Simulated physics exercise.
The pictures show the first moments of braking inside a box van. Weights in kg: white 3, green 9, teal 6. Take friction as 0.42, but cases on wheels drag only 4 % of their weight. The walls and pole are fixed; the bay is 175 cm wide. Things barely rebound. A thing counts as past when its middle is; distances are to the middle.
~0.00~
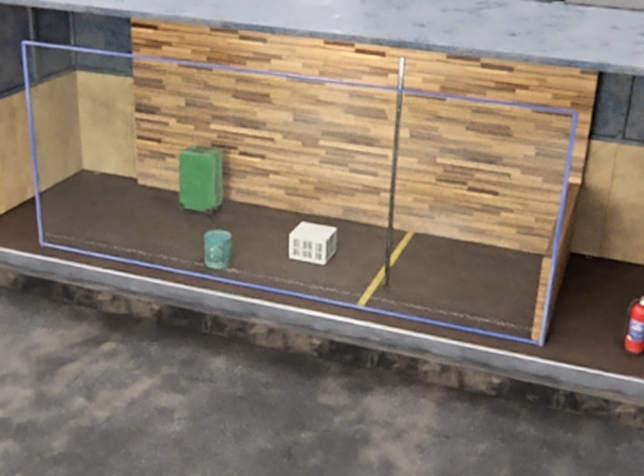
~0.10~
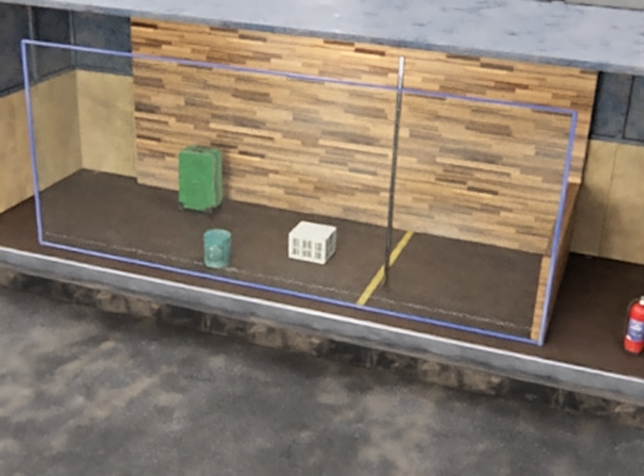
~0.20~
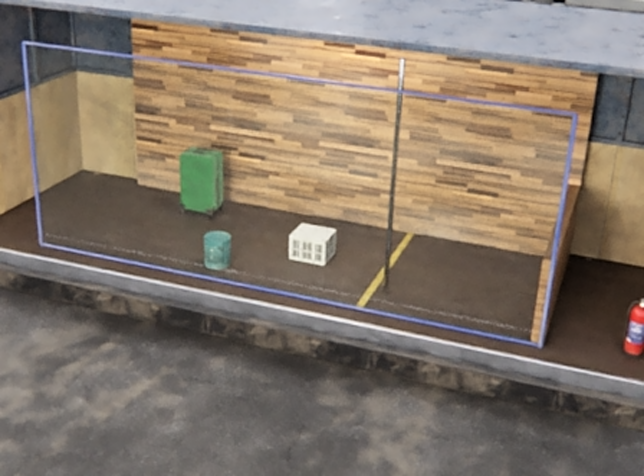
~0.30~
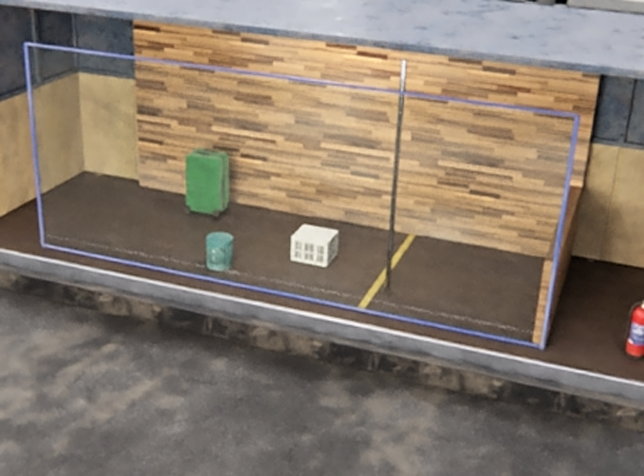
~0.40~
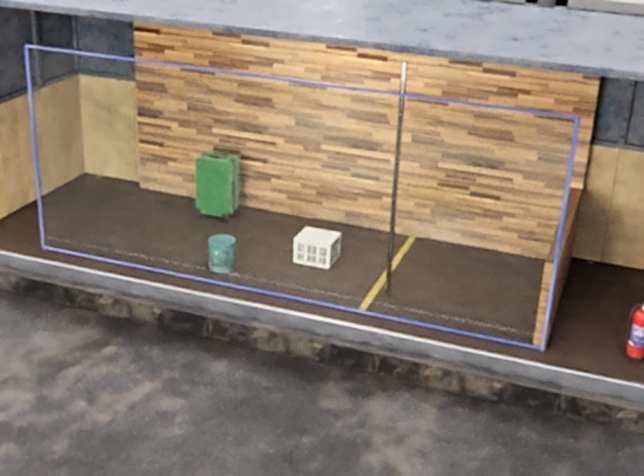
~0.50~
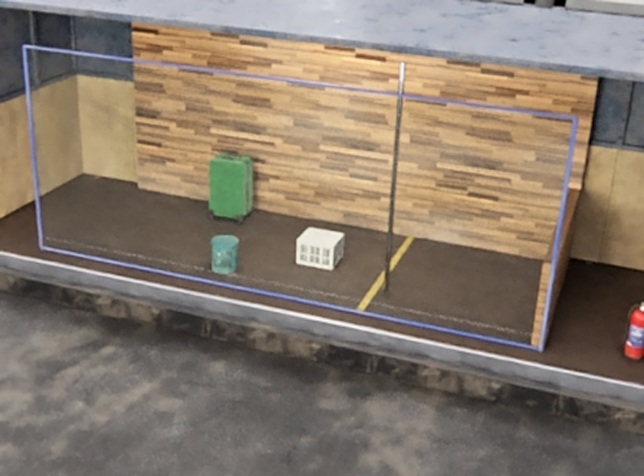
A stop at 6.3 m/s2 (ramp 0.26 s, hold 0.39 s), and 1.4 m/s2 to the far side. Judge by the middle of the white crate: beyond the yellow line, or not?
The white crate stops short of the yellow line.
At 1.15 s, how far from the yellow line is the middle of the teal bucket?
About 95 cm short of it.
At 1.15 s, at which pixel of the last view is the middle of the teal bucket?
At about (274, 259).
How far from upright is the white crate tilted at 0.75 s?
It is tilted some 0°.
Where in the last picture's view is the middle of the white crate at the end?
Near (371, 253).
After 0.75 s the white crate is 44 cm short of the yellow line, tilted 0°, near (343, 250) in the last picture's view.
After 1.15 s the white crate is 19 cm short of the yellow line, tilted 0°, near (371, 253) in the last picture's view.
After 1.65 s the white crate is 19 cm short of the yellow line, tilted 0°, near (371, 253) in the last picture's view; the teal bucket 94 cm short of the yellow line, tilted 0°.
By 2.5 s, white crate stops short of the yellow line; teal bucket stops short of the yellow line.
